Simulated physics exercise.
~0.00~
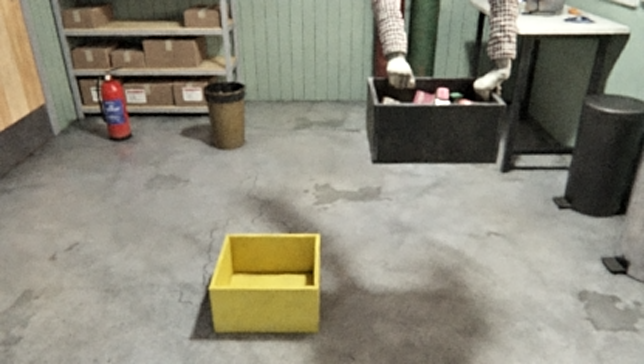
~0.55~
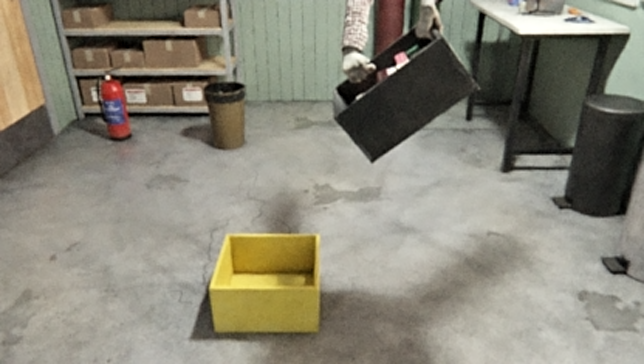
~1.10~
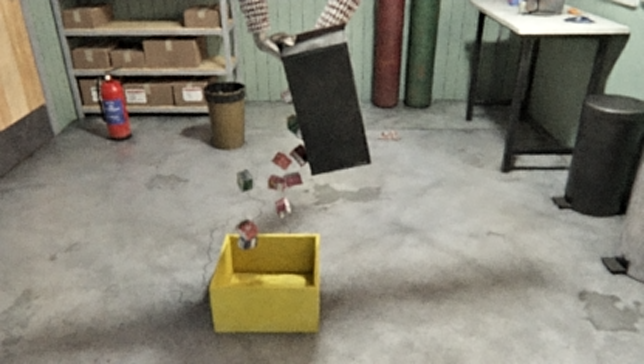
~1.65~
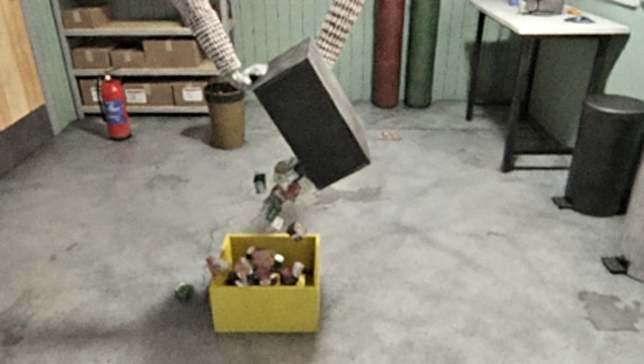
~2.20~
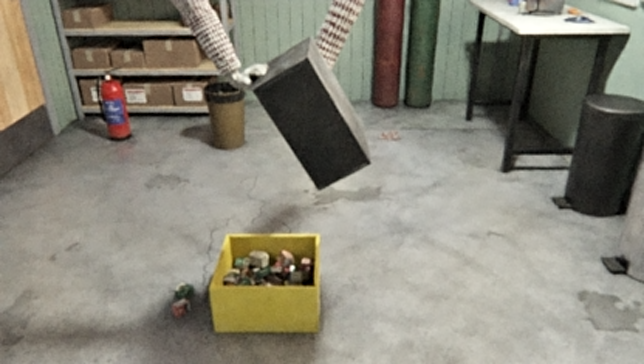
A person in a knitted top and gloves lifted a black crate from the floor, carried it left and tipped it over a yellow tray, pouring small cartons in until the crate was empty; most landed inside, but a couple ended up on the floor to the left.
